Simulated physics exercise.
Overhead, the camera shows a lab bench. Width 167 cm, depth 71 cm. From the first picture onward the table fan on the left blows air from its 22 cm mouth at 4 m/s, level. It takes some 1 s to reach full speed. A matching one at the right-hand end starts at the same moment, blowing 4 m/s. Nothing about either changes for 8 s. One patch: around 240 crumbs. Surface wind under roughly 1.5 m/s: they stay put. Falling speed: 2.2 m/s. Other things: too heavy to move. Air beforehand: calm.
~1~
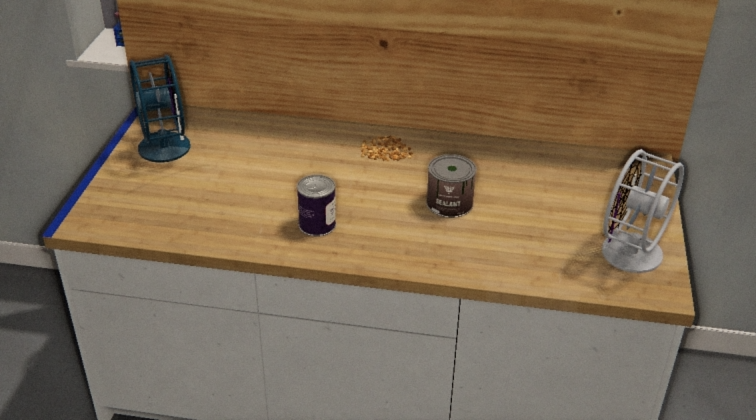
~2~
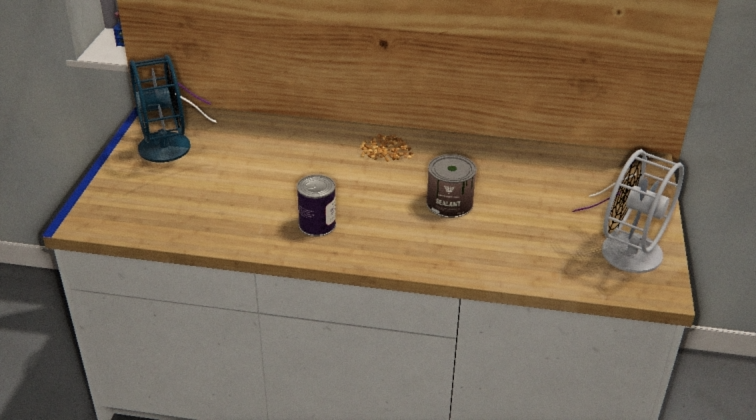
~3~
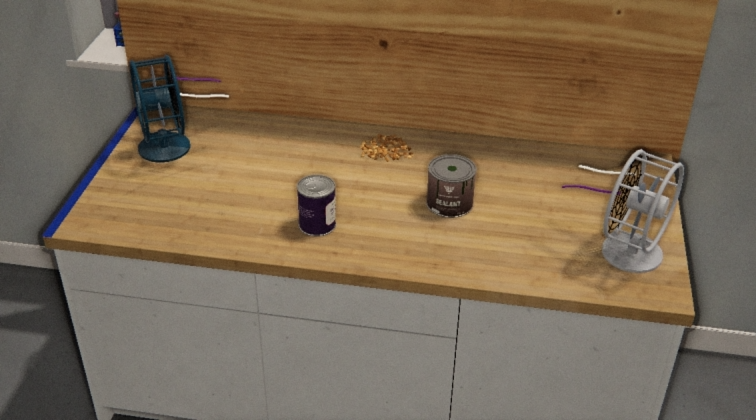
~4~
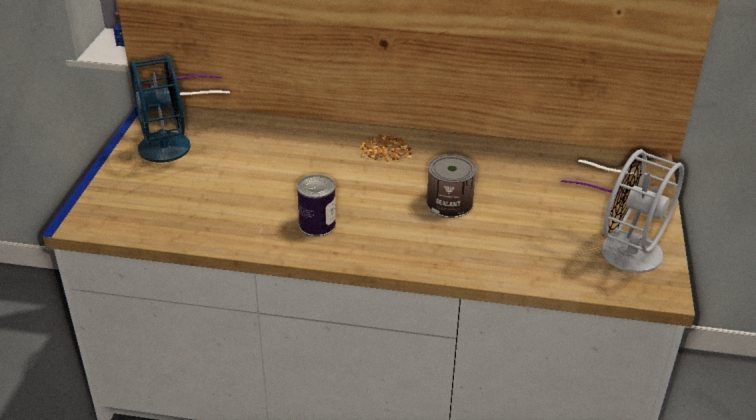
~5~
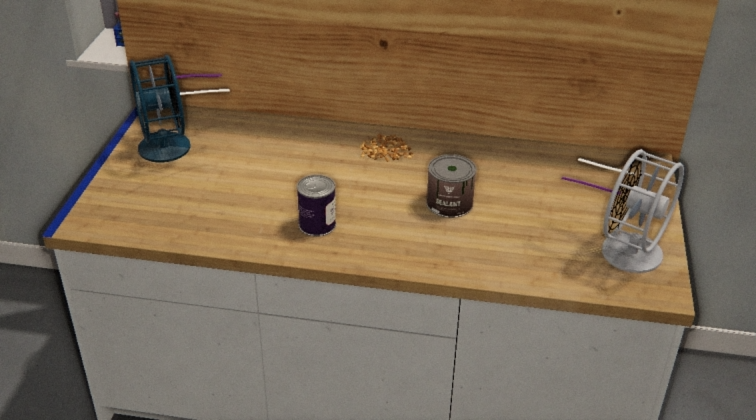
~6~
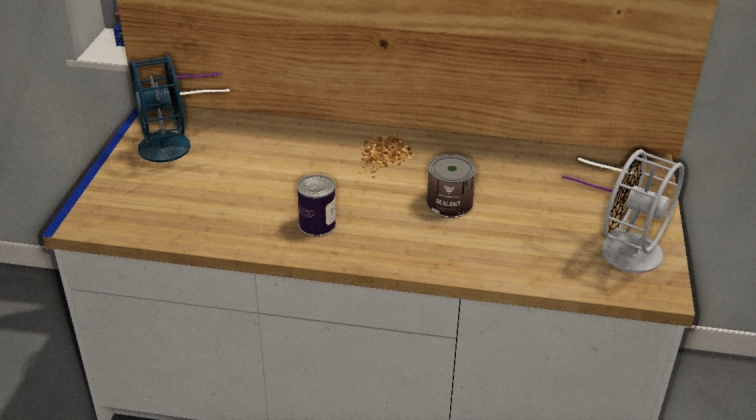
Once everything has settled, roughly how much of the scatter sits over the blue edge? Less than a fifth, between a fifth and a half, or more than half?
Count on below a fifth of them.
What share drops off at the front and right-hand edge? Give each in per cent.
Roughly 90 % front, roughly 3 % right-hand.
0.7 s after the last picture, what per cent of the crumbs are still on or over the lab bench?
That works out to roughly 30 % remaining.
Then, 0.7 s after the last picture the count stands so, 0 % are over the blue edge; the middle of those left on the top is near (440, 191).
Then, 1.6 s after the last picture the count stands so, 0 % are over the blue edge.
Then, 3.5 s after the last picture the count stands so, 0 % are over the blue edge.
Then, 7.1 s after the last picture, at the end, 0 % are over the blue edge.
